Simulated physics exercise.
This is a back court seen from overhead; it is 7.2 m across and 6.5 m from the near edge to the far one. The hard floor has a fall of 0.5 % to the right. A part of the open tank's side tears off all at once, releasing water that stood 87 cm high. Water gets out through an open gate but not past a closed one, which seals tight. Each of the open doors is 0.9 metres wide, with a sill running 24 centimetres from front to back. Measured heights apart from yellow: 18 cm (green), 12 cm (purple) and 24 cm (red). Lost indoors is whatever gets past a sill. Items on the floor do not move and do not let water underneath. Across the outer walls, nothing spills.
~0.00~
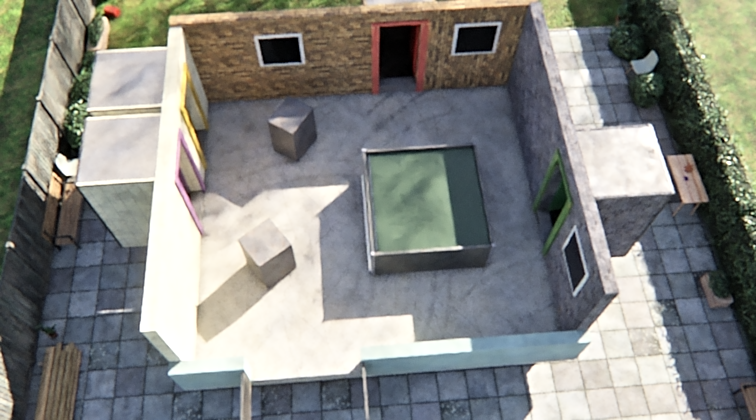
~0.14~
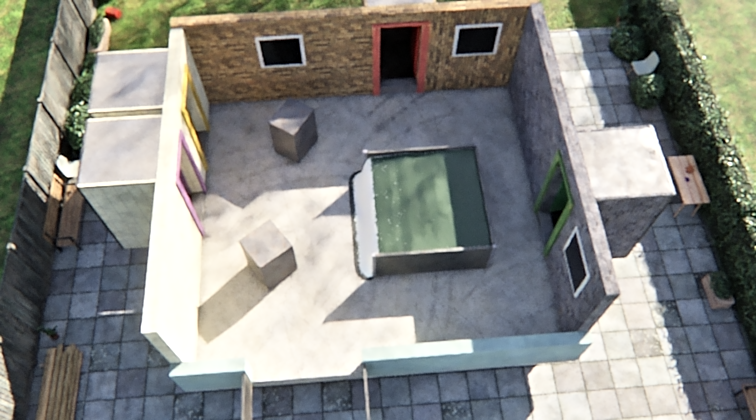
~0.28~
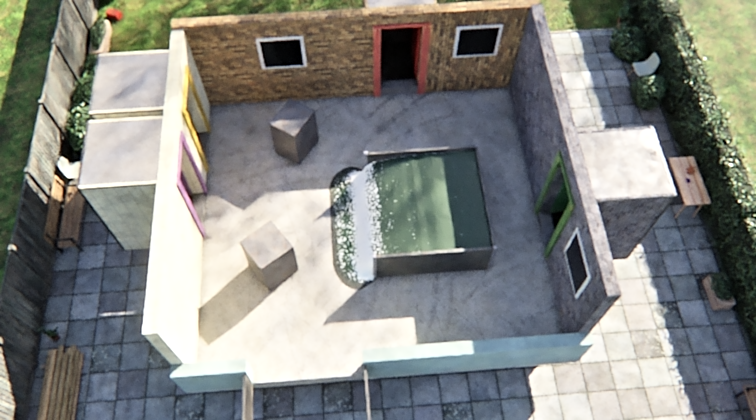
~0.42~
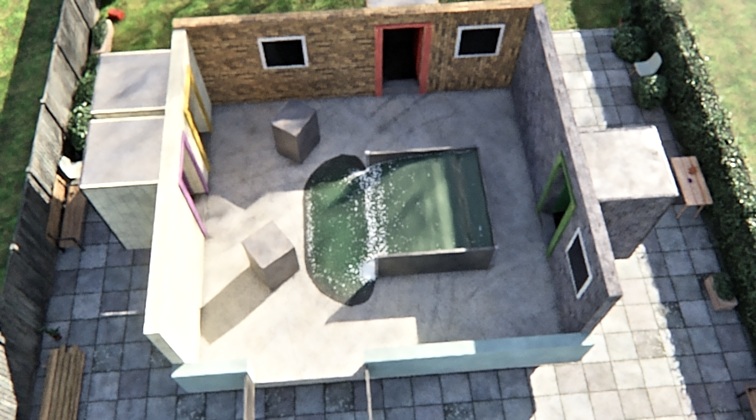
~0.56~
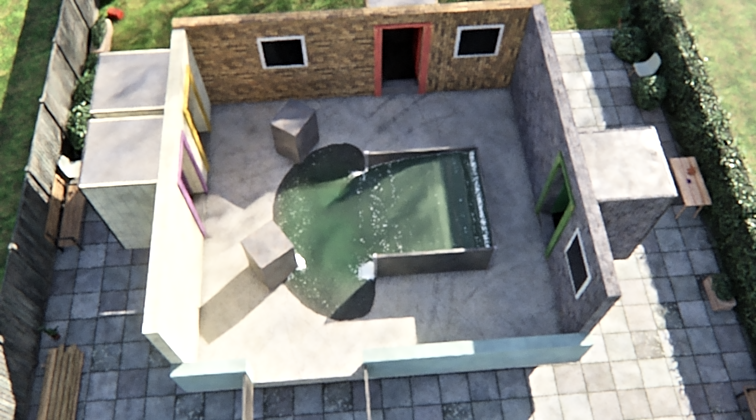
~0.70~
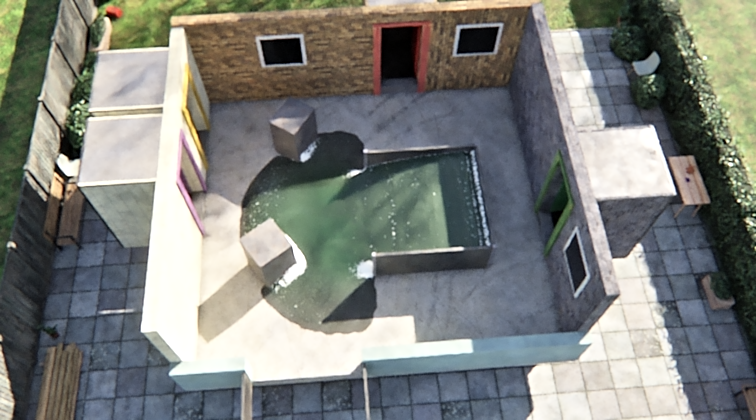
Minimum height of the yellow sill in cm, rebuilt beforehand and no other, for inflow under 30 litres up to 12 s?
26 cm.
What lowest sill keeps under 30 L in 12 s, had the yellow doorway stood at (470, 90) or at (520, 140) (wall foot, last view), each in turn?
Minimums: Roughly 10.5 cm and 14.5 cm.
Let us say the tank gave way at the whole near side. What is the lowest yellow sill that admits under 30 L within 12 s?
Then 12.0 cm.
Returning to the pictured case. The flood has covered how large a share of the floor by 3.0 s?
Wet: Close to 55 %.
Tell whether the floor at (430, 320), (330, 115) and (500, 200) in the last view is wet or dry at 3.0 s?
So the three spots come out spared, swamped, spared, in that order.
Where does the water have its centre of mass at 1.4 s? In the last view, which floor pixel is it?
Approximately (364, 221).
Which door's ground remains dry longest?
The green one.
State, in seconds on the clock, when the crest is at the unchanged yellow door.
Crest at t of about 2.4 s.
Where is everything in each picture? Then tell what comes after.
The first picture shows the open tank at (426, 198) is whole and still, 87 cm deep; the yellow door at (195, 121) is dry.
In the second picture, the front is at (358, 267), 0.3 m from the gap at (371, 216); 0.7 m2 of floor is wet, 87 cm left at the back.
In the third picture, the front is at (339, 270), 0.8 m from the gap at (372, 218); 1.9 m2 of floor is wet, 87 cm left at the back.
In the fourth picture, the front is at (308, 261), 1.4 m from the gap at (373, 219); 4.2 m2 of floor is wet, 86 cm left at the back.
In the fifth picture, water pours out at (372, 220) and has run 2.0 m, to a hidden place; about 11 cm deep outside, 78 cm at the back.
In the sixth picture, water pours out at (371, 218) and has run 2.7 m, to a hidden place; about 10 cm deep outside, 73 cm at the back; 1.5 m in a straight line remain to the yellow door at (197, 122).
After 1.4 s water covers 40 % of the floor, deepest (52 cm) near (288, 255); 15 cm at the yellow door, 2 litres in over its 9 cm sill.
After 3.0 s water covers 55 % of the floor, deepest (51 cm) near (210, 109); 25 cm at the yellow door, 141 litres in over its 9 cm sill.
After 12.0 s water covers 100 % of the floor, deepest (12 cm) near (492, 342); 5 cm at the yellow door, 313 litres in over its 9 cm sill.
At the yellow door as built, the water arrived by 1.3 s and peaked near 27 cm at 2.4 s.
With a sill of 23.5 cm, 48 litres would have come in within the 12 s; with 31.5 cm, 10 litres. So under 30 litres takes about 26 cm.
